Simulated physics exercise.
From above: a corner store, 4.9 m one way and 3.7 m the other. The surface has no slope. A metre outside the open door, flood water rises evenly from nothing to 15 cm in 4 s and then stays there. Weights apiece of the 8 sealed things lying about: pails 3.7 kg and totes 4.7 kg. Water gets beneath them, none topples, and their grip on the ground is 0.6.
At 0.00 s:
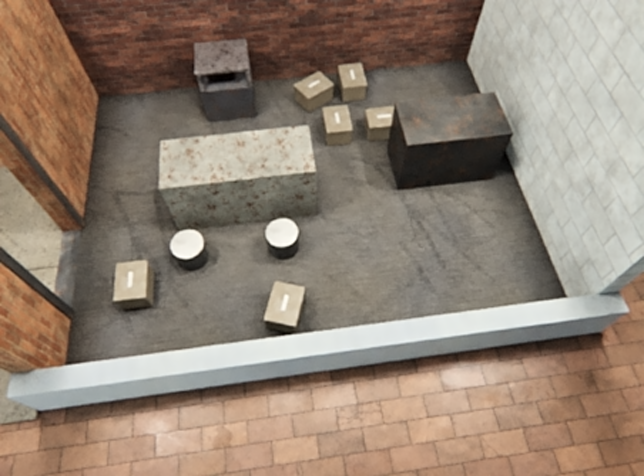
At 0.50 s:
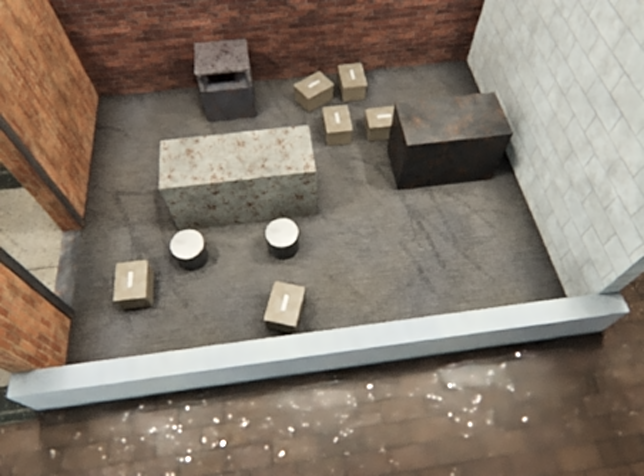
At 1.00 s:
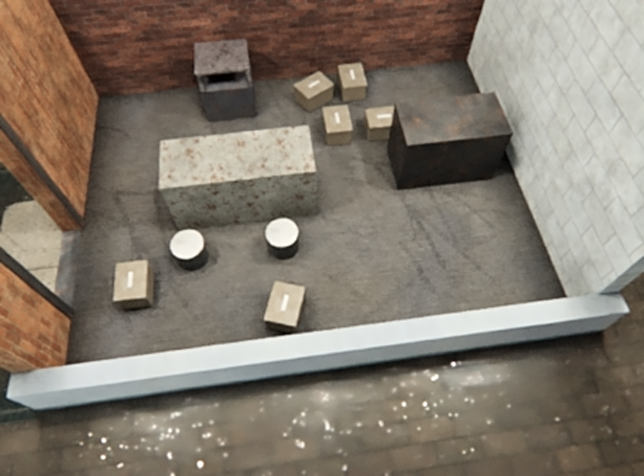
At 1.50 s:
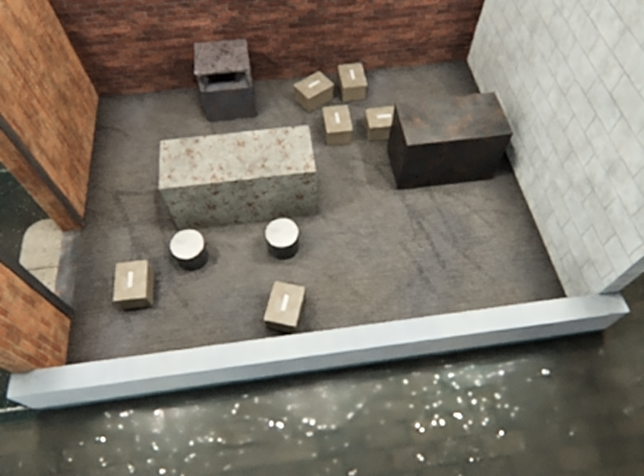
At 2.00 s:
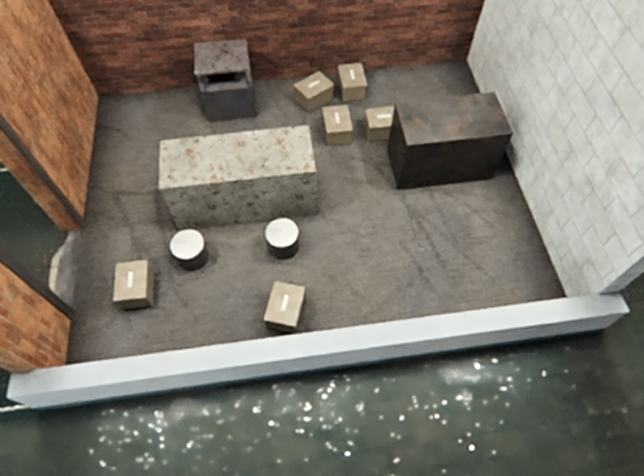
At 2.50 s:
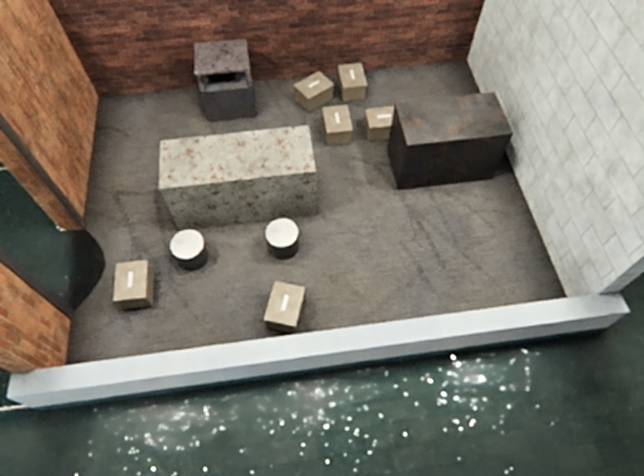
In the video, seen from above, glinting water covers the brick paving outside a room holding boxes and two round containers, turning darker and greener, then a small dark patch spreads through the left opening; the objects stay still.
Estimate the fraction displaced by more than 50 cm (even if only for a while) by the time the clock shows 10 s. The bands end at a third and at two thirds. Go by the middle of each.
It is between one and two thirds.
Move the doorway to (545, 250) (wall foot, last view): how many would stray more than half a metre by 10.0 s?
In that case 4 of them.
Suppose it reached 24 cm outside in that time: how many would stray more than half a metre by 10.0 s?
In that case 4 of them.
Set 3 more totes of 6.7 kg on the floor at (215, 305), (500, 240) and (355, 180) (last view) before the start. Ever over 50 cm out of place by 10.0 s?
In that order: Past it, short of it, less.
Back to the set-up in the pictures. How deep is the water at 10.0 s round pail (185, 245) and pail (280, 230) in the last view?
About 5 and 5 cm.
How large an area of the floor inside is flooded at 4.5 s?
Some 3.5 m2.
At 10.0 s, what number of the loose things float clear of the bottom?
I count 4.
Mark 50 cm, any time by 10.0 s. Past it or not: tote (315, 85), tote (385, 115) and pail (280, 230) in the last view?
In that order: Short of it, under, more.
After 3.5 s 0 of 8 are over 50 cm from their spots; 0 afloat.
After 4.5 s 1 of 8 are over 50 cm from their spots; 0 afloat.
After 7.0 s 4 of 8 are over 50 cm from their spots; 1 afloat.
After 10.0 s 4 of 8 are over 50 cm from their spots, and 4 have been at some point; 4 afloat.
